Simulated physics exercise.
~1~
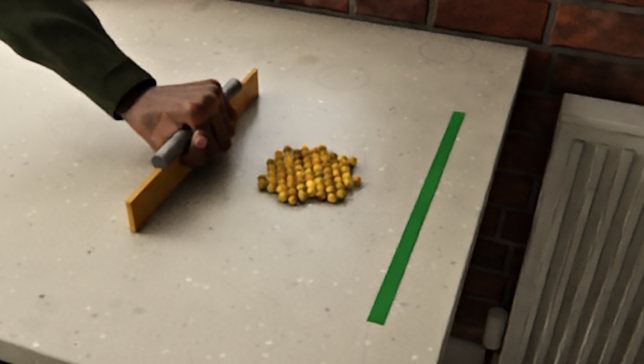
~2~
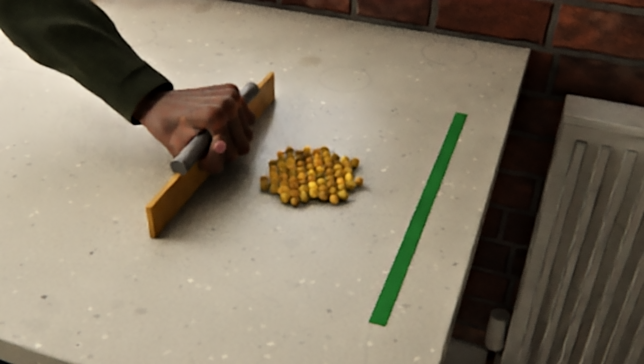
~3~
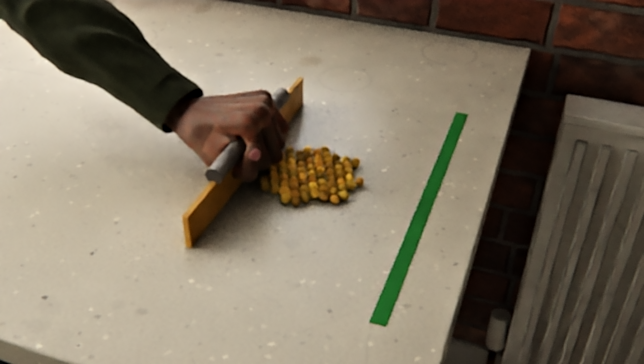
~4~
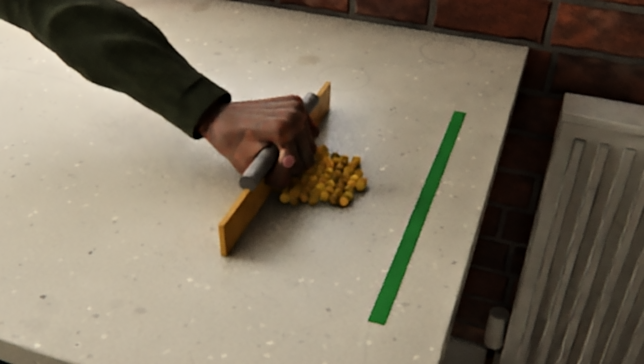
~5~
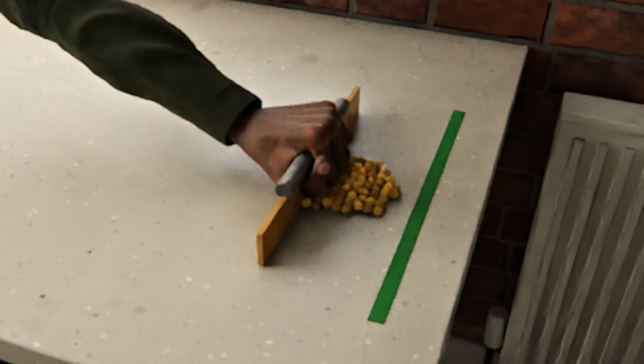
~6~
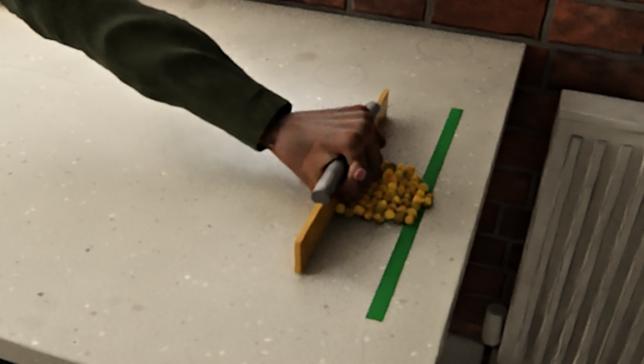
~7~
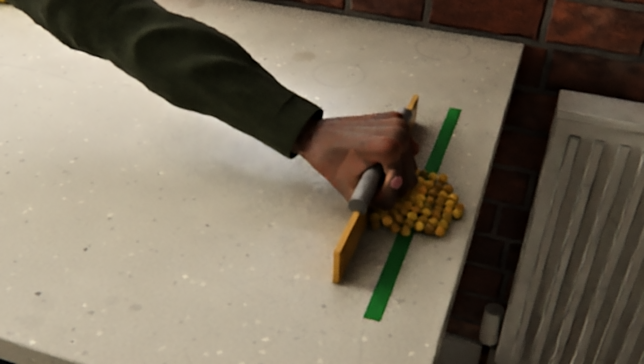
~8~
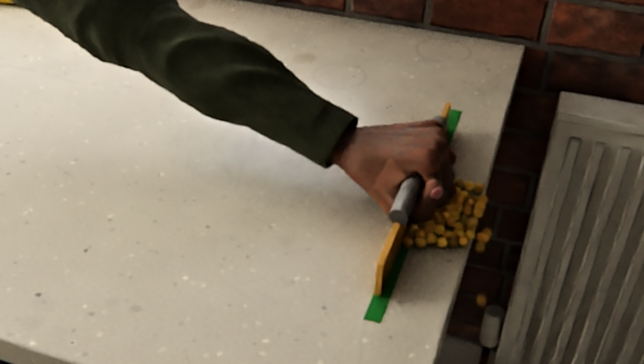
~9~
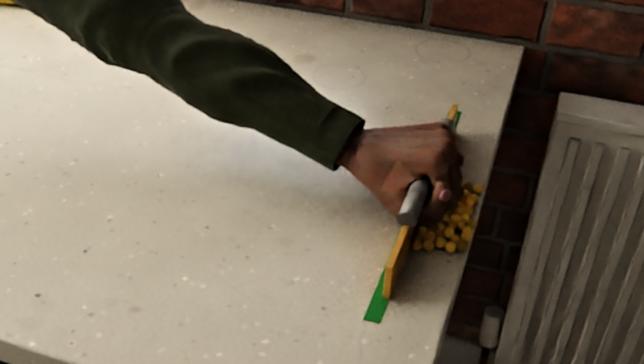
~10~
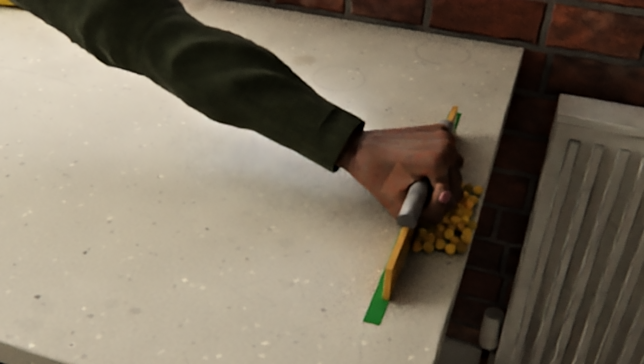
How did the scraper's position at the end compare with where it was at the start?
At the start the scraper stood to the left of the yellow heap, well away from the green tape. By the end it had moved far to the right and rested at the tape, near the table's edge.
